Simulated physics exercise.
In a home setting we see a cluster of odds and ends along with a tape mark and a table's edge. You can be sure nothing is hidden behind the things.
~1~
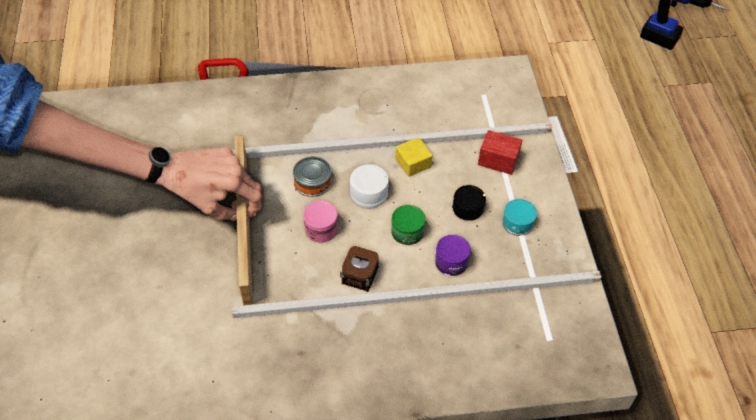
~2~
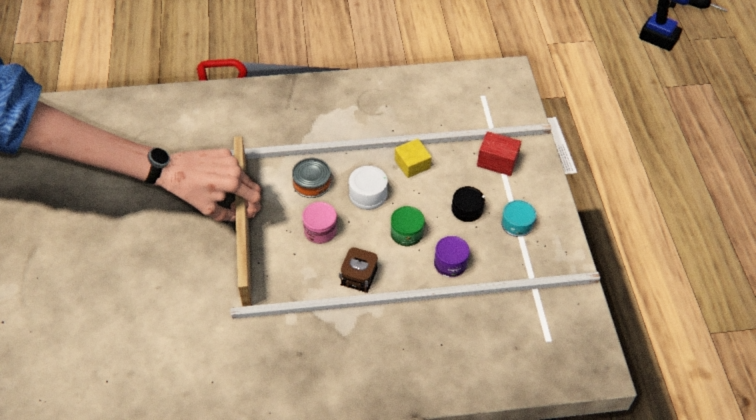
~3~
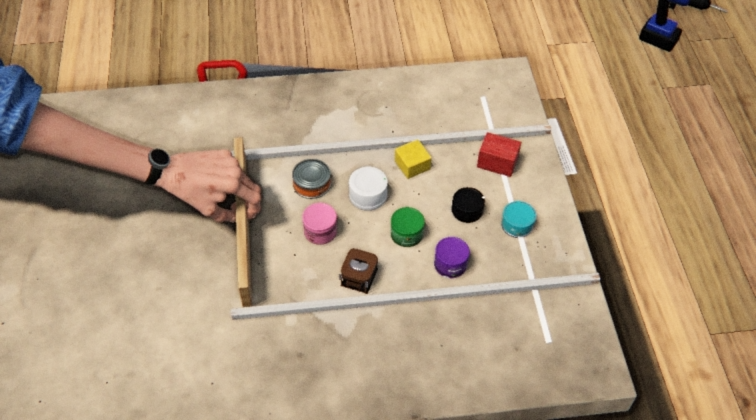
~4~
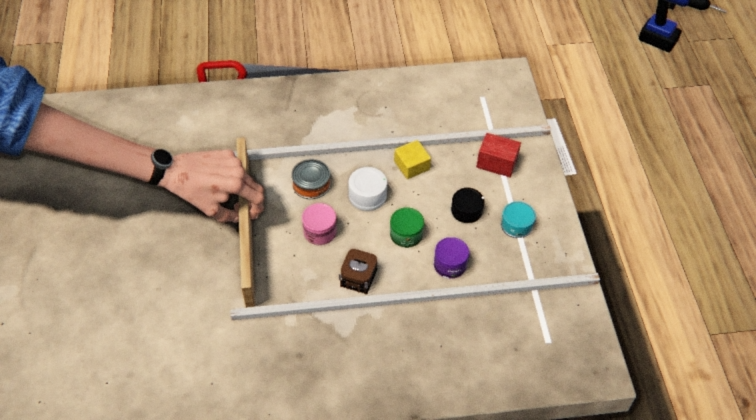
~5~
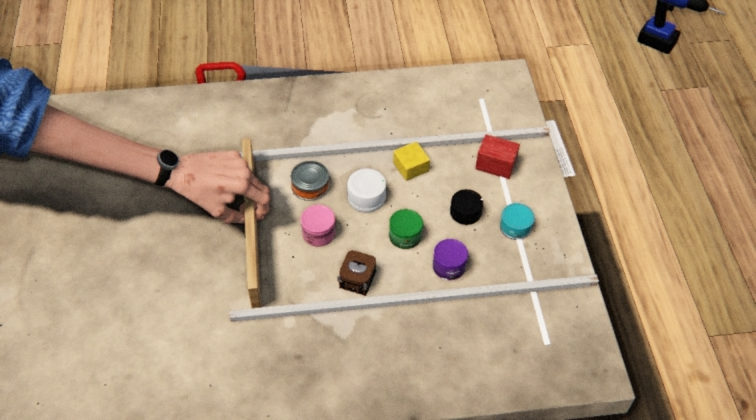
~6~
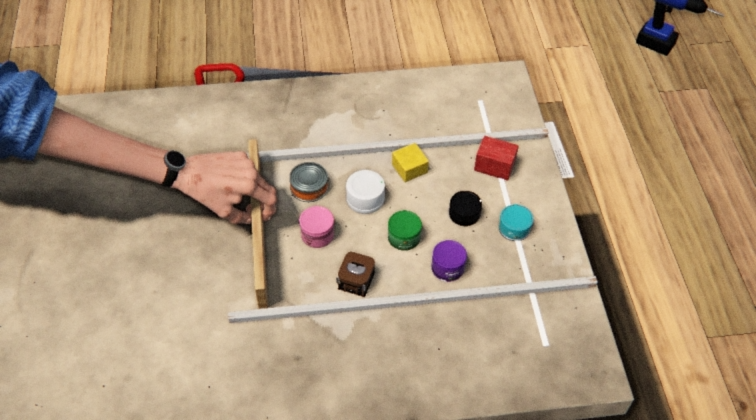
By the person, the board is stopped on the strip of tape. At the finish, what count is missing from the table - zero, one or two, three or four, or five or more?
Missing: One or two.
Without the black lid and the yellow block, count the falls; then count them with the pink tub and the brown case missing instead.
In order, the numbers are 0 and 0.
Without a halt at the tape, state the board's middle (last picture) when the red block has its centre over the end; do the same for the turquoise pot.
With the red block it sits around (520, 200), with the turquoise pot around (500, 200).
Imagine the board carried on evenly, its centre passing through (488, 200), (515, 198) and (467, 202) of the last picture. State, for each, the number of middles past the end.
The counts: 0, 1 and 0.
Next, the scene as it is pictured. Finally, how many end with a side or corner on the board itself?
It's 3.
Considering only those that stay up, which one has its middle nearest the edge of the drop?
Result: Red block.
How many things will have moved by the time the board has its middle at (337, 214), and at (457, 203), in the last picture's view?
Moved so far: 4, later 10.
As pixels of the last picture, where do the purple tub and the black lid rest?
The purple tub settles near (571, 256); as for the black lid, near (561, 205).
Soon after, none off yet; turquoise pot at rest near (516, 223); red block at rest near (496, 158); black lid at rest near (465, 208).
Then, none off yet; turquoise pot moving near (521, 225); red block moving near (506, 159); black lid moved about its own width near (491, 212).
At rest, the number that fall off is one or two; fallen, turquoise pot.
